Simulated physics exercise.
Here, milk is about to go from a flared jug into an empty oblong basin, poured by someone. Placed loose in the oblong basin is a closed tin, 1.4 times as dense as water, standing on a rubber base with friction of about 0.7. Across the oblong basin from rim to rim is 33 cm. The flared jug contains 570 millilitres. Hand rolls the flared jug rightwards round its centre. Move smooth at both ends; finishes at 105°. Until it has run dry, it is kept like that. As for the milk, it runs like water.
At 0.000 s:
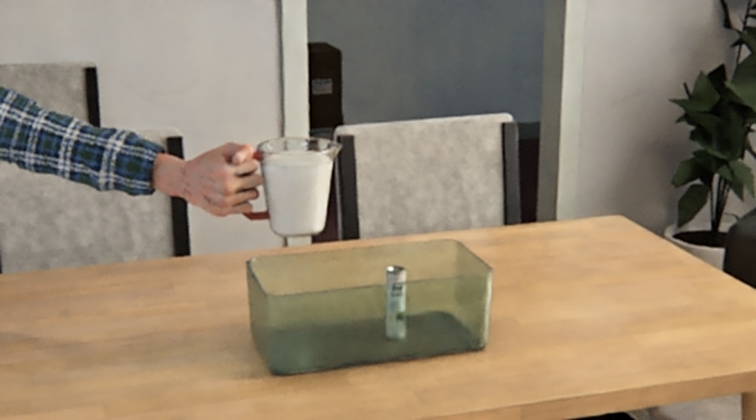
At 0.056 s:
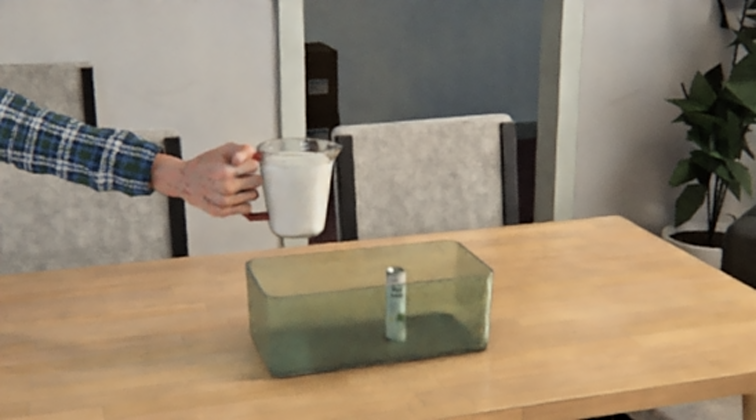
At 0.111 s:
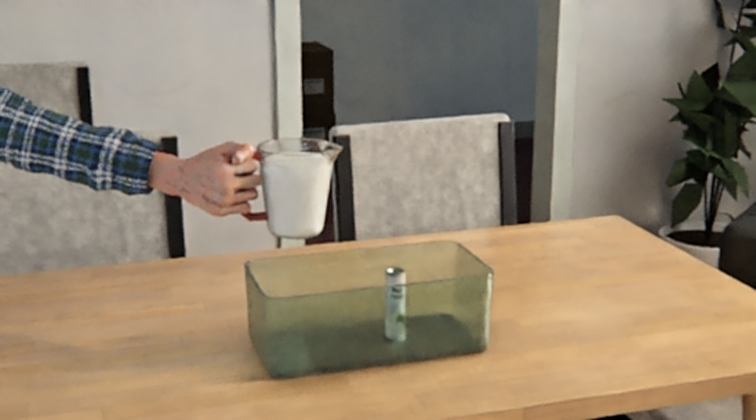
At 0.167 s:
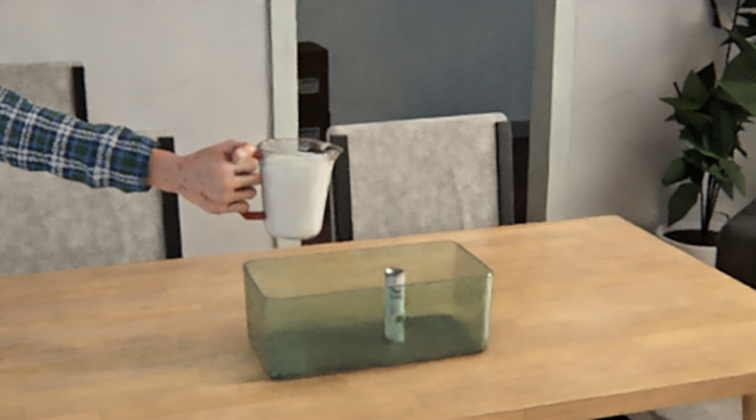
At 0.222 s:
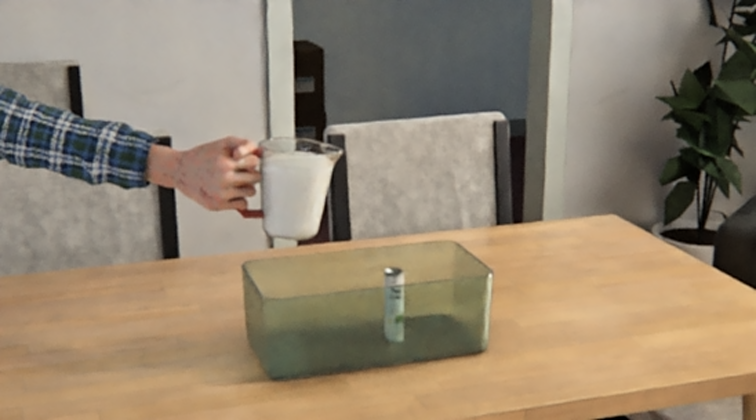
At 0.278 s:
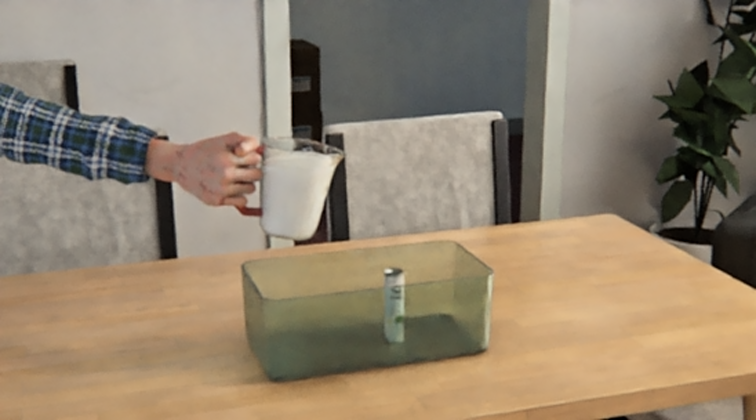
An arm in a blue and white plaid sleeve reaches in from the left, seen from slightly above, across a light wooden table with grey chairs, a doorway and a leafy plant behind. It grips a clear, red-handled jug of white milk above a translucent green basin holding a small pale tin. The hand slowly tilts the jug slightly rightwards, while the view drifts very slightly.
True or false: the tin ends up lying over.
True.
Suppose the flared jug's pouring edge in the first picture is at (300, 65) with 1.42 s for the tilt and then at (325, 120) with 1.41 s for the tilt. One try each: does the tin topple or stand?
First it stays on its base; then it tips over.
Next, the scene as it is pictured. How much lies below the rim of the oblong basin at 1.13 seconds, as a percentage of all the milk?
About 58 %.
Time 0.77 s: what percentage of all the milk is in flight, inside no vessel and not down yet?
About 14 per cent.
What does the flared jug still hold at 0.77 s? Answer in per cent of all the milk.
Roughly 80 percent.
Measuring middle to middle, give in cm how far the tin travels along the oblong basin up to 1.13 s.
About 0 cm.
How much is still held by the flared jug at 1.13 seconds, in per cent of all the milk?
26 %.
Then, 0.77 s in, the tilt is 60° and 80 per cent is still to pour; the tin stands where it began.
Then, 1.13 s in, the tilt is 95° and 26 per cent is still to pour; the tin leans 4°.
Then, 1.51 s in, the tilt is 105° and 0 per cent is still to pour; the tin lies on its side.
Then, 1.92 s in, the tilt is 105° and 0 per cent is still to pour; the tin lies on its side.
Finally, the tin lies on its side.
